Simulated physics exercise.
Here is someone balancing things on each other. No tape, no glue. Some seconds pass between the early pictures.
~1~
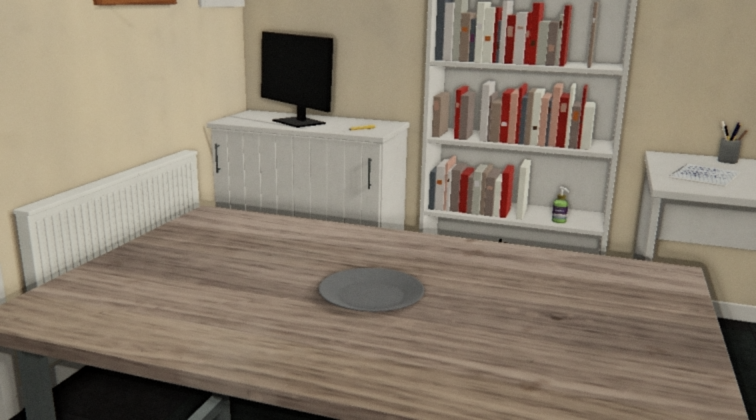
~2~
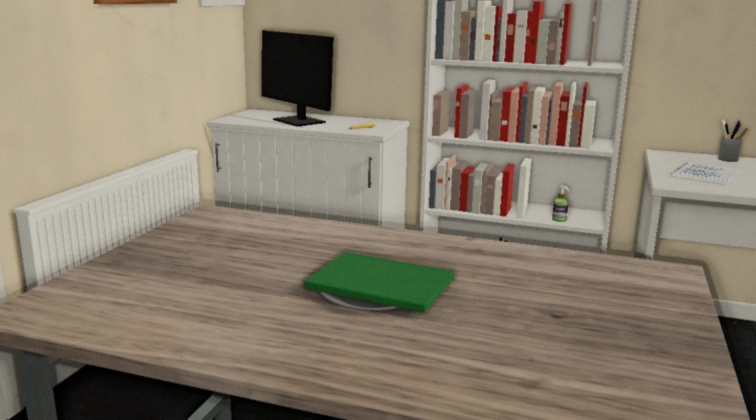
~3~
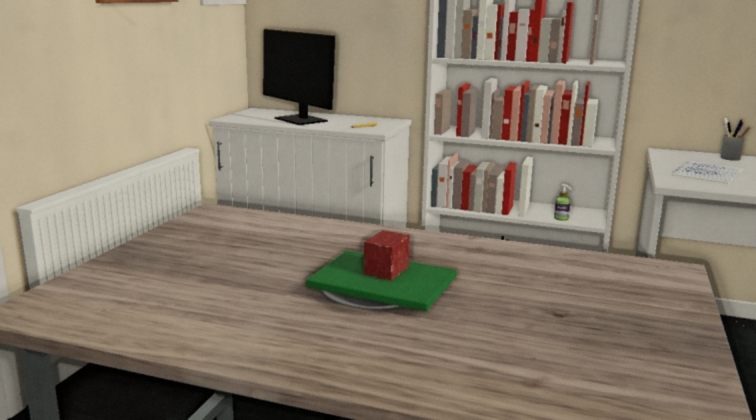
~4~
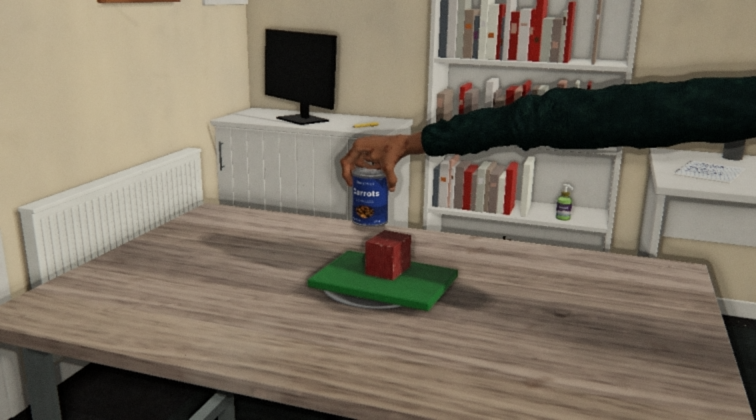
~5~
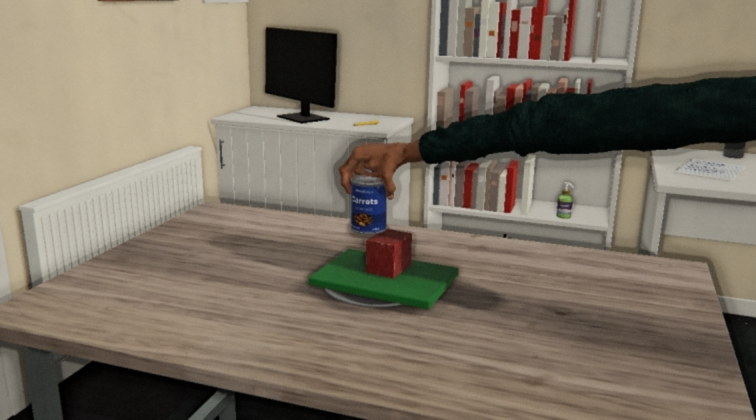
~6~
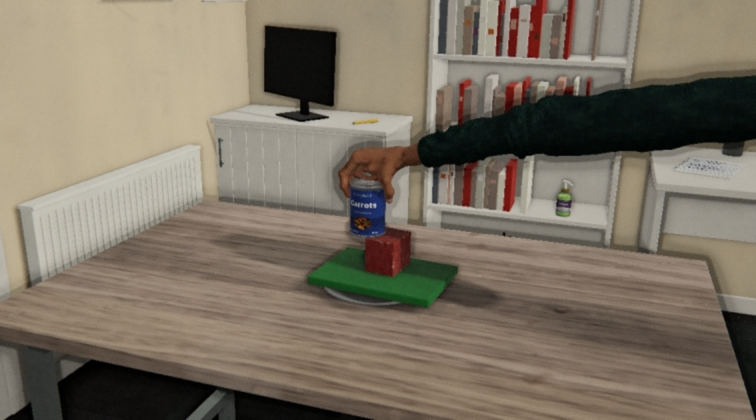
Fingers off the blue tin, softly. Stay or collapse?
As it turns out, it gives way.
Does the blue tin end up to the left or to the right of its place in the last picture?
It goes to the left.
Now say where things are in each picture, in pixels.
In the first frame, the last thing is not in view yet; grey plate (372, 292).
In the second frame, the last thing is not in view yet.
In the third frame, the last thing is not in view yet; green tray (383, 278).
In the fourth frame, still above its spot; blue tin (370, 197).
In the fifth frame, still above its spot; blue tin (369, 204); red block (389, 253).
In the sixth frame, in place under the hand; blue tin (368, 208); green tray (384, 275).
Then, 0.40 s later than the last frame, blue tin now fallen.
Then, 0.50 s later than the last frame, things are still on the move.
Then, 0.70 s later than the last frame, as before.
Then, 1.60 s later than the last frame, nothing new.
When it is over, fallen, blue tin; the other 3 as before. End places, in pixels of the last picture, blue tin near (288, 239). The pile loses its balance.
